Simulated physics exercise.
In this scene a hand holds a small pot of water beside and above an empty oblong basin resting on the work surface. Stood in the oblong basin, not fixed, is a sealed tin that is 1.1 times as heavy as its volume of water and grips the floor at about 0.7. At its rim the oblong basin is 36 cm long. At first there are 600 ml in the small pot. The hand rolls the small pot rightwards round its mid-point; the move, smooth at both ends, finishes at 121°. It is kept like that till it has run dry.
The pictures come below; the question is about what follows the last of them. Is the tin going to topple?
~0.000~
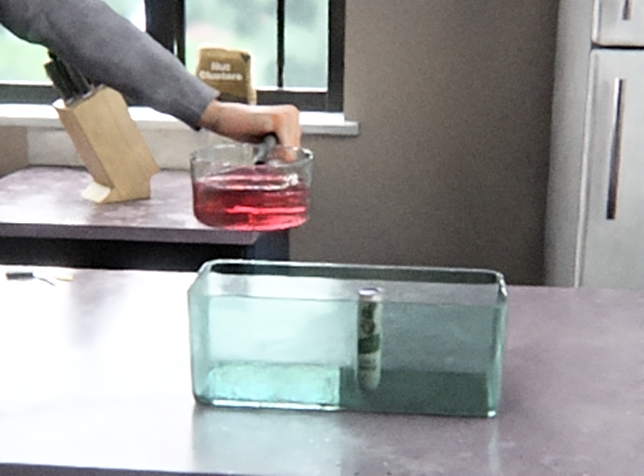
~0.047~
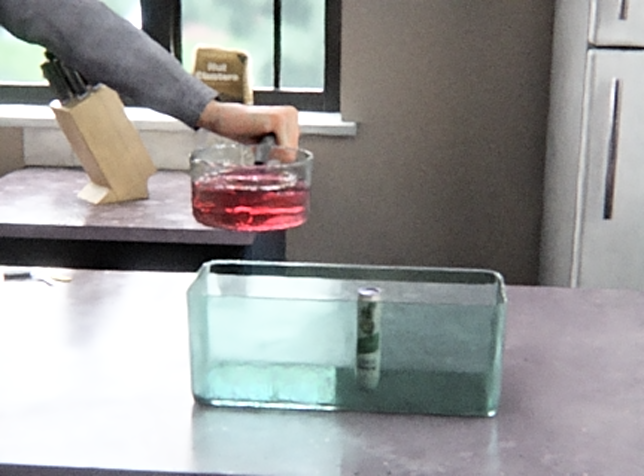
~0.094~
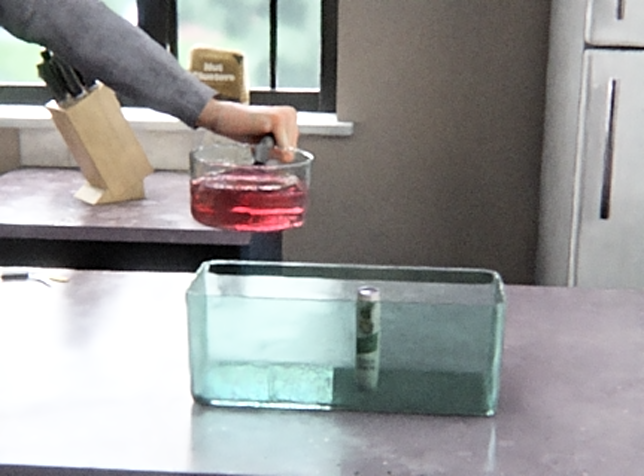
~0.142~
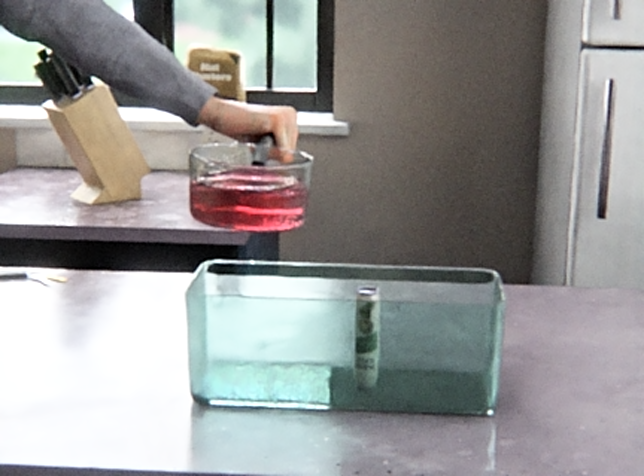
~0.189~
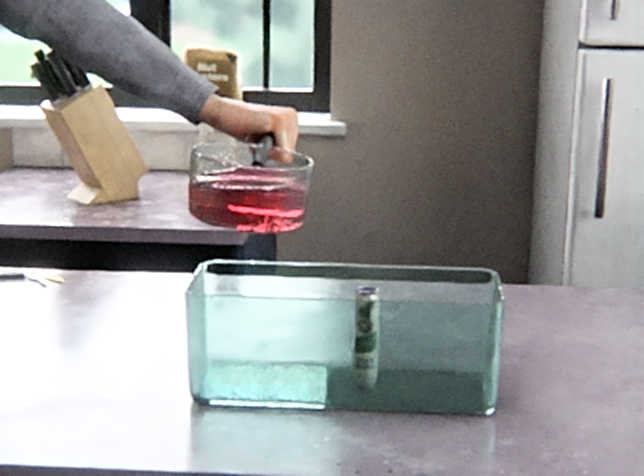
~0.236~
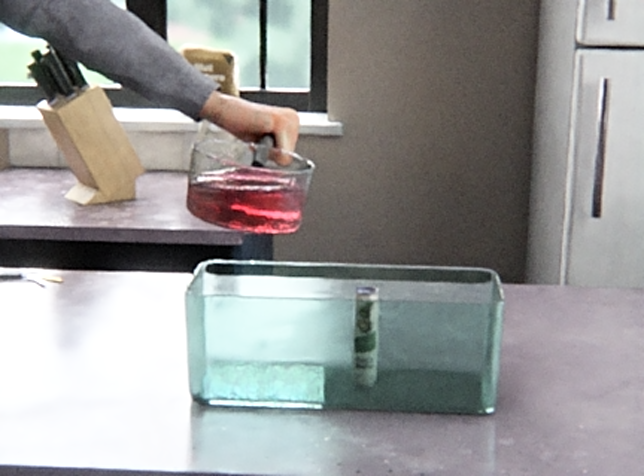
No.
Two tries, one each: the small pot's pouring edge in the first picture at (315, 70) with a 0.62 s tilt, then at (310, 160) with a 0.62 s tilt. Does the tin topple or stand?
Try 1: Tipped over; try 2: Tipped over.
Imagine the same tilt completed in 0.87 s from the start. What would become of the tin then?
Result: Tin upright.
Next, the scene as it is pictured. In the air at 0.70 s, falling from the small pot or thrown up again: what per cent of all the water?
Some 28 per cent, I reckon.
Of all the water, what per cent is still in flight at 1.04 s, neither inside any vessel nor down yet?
Around 6 percent of the liquid.
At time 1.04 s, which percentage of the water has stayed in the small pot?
Roughly 7 per cent.
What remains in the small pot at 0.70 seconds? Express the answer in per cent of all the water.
Near 64 in a hundred.
By 0.70 s the tilt is 69° and 63 per cent is still to pour; the tin stands where it began.
By 1.04 s the tilt is 111° and 7 per cent is still to pour; the tin stands where it began.
By 1.39 s the tilt is 121° and 0 per cent is still to pour; the tin stands where it began.
By 1.78 s the tilt is 121° and 0 per cent is still to pour; the tin stands where it began.
At rest the tin stands where it began.
